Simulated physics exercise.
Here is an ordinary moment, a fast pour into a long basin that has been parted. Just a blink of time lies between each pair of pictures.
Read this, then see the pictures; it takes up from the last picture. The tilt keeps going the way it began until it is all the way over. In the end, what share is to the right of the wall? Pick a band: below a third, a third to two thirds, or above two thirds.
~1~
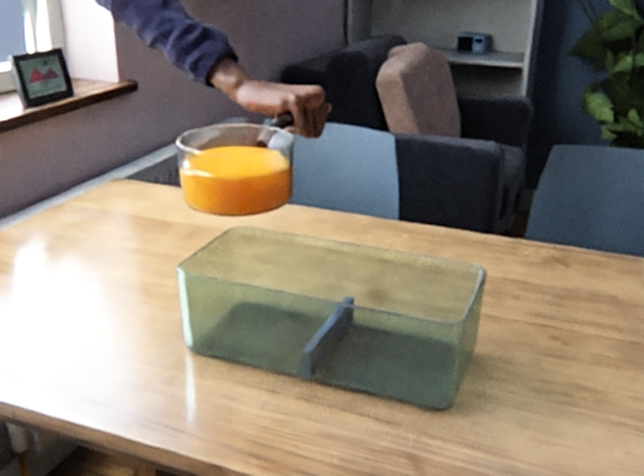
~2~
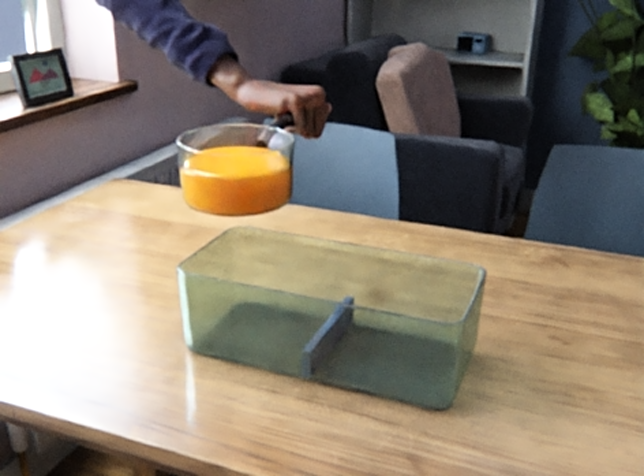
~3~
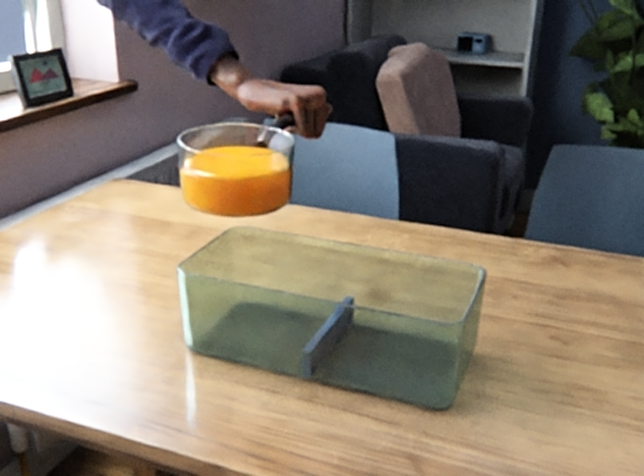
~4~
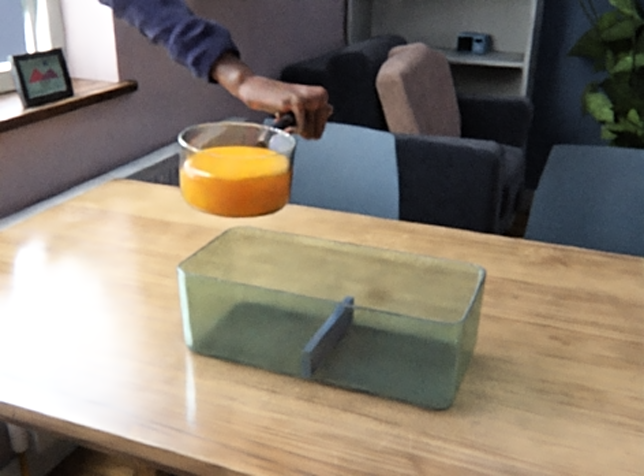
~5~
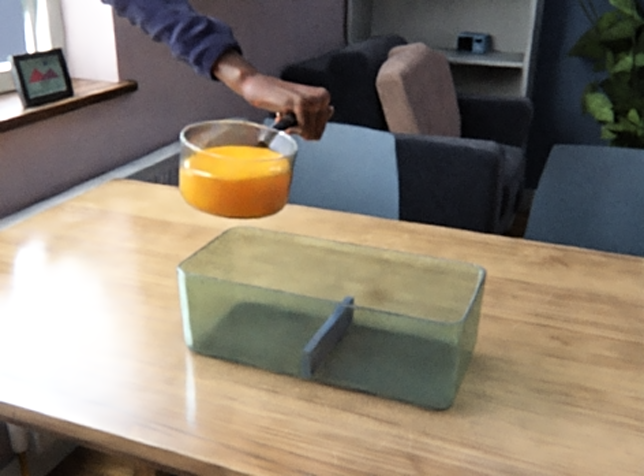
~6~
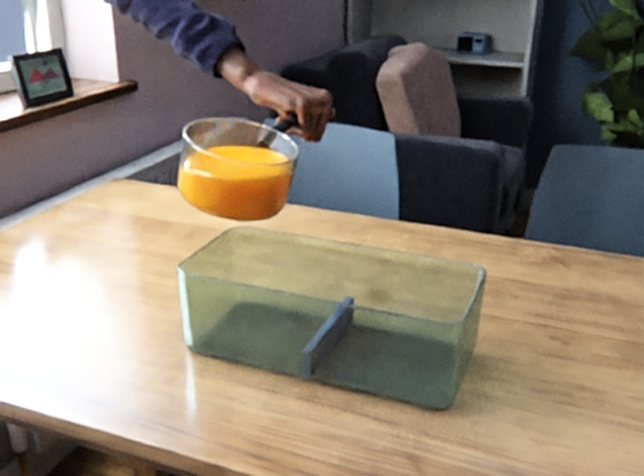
A third to two thirds.
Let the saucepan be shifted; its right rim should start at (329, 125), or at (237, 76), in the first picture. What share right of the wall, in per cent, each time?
The first gives 90 %, the second 5 %.
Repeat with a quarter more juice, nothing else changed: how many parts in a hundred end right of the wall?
Some 55 parts in a hundred.
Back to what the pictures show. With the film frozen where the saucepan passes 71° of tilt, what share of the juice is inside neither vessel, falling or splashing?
Near 25 in a hundred.
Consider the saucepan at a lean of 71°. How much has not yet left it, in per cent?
Remaining share, estimated: 65 %.
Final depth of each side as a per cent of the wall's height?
Levels: Left around 40 per cent, right around 30 per cent.
A moment on, the saucepan is tipped part way and 63 per cent is still to pour, 4 is left of the wall and 6 right of it.
Next, the saucepan is tipped right over and 10 per cent is still to pour, 39 is left of the wall and 44 right of it.
Then the saucepan is tipped right over and 0 per cent is still to pour, 54 is left of the wall and 46 right of it.
Later the saucepan is tipped right over and 0 per cent is still to pour, 54 is left of the wall and 46 right of it.
At rest 54 per cent lies left of the wall, 46 right of it and 1 outside.
